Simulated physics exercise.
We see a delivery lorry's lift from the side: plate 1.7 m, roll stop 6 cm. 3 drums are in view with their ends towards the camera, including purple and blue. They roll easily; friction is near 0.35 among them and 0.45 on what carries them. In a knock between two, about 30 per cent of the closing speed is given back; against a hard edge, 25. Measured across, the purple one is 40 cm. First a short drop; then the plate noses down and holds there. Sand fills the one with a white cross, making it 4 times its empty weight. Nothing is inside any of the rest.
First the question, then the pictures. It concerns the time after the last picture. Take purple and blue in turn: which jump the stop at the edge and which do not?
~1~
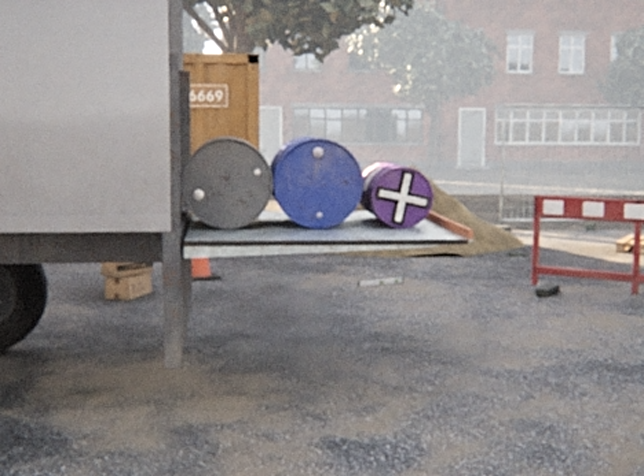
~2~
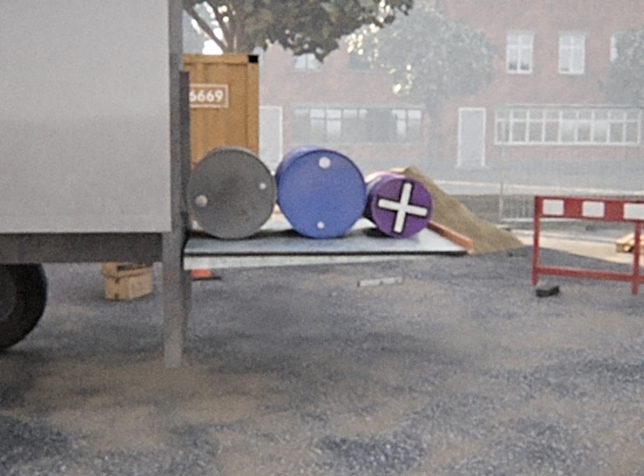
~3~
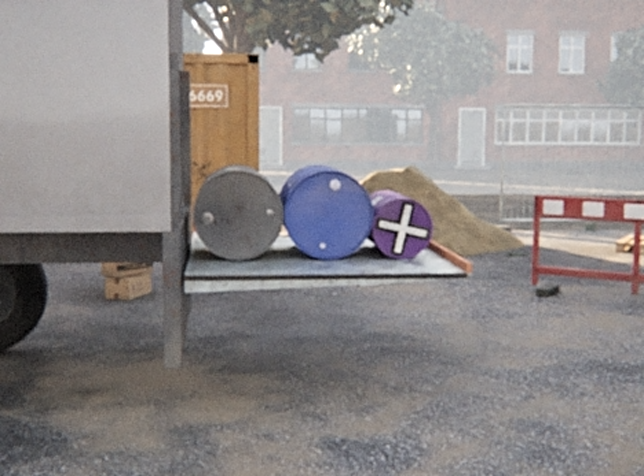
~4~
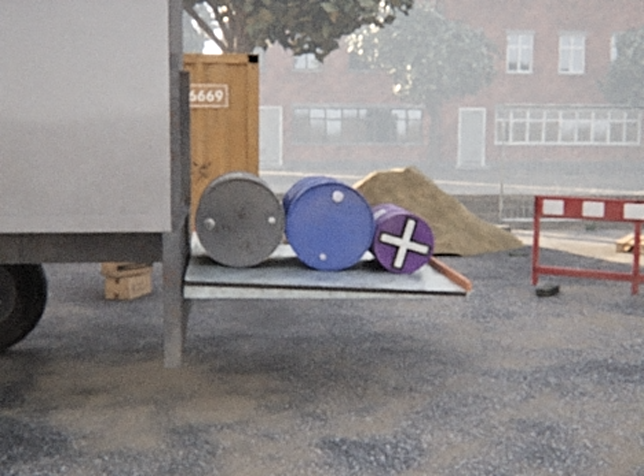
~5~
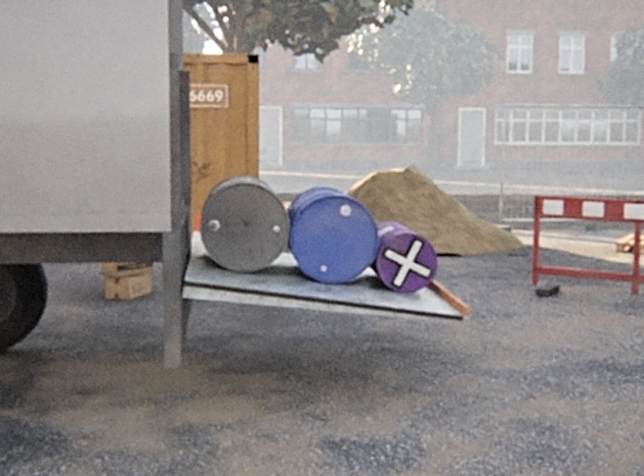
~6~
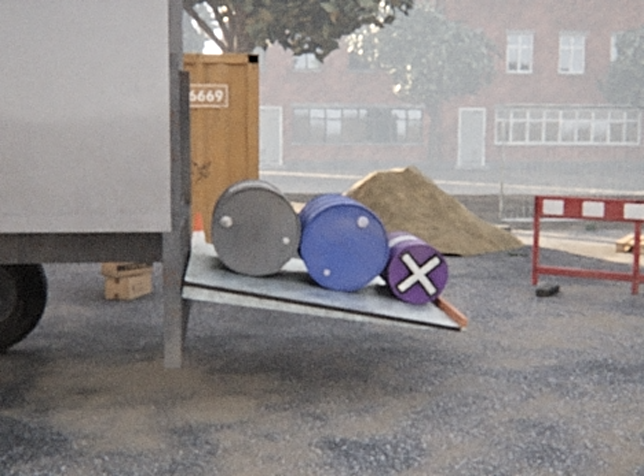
Outcome: Purple is kept back. Blue is kept back.
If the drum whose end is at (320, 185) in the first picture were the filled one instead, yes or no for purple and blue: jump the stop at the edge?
Result - purple: No, it would not, blue: No, it would not.
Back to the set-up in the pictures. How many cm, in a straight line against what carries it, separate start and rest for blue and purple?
The blue one comes to 25 and the purple one to 20.
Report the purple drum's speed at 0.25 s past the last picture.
0.0 m/s, roughly.
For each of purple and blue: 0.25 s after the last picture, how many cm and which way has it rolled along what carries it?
Rightward shift: Purple 20 cm, blue 25 cm.
Then, 0.25 s after the last picture, purple is on the plate, 10 cm from the stop; blue is on the plate, 60 cm from the stop; 0 over the stop so far.
Then, 0.55 s after the last picture, purple is on the plate, 10 cm from the stop; no change for blue; 0 over the stop so far.
At rest (0.75 s after the last picture), purple is on the plate, 10 cm from the stop; blue is on the plate, 60 cm from the stop; 0 over the stop so far.
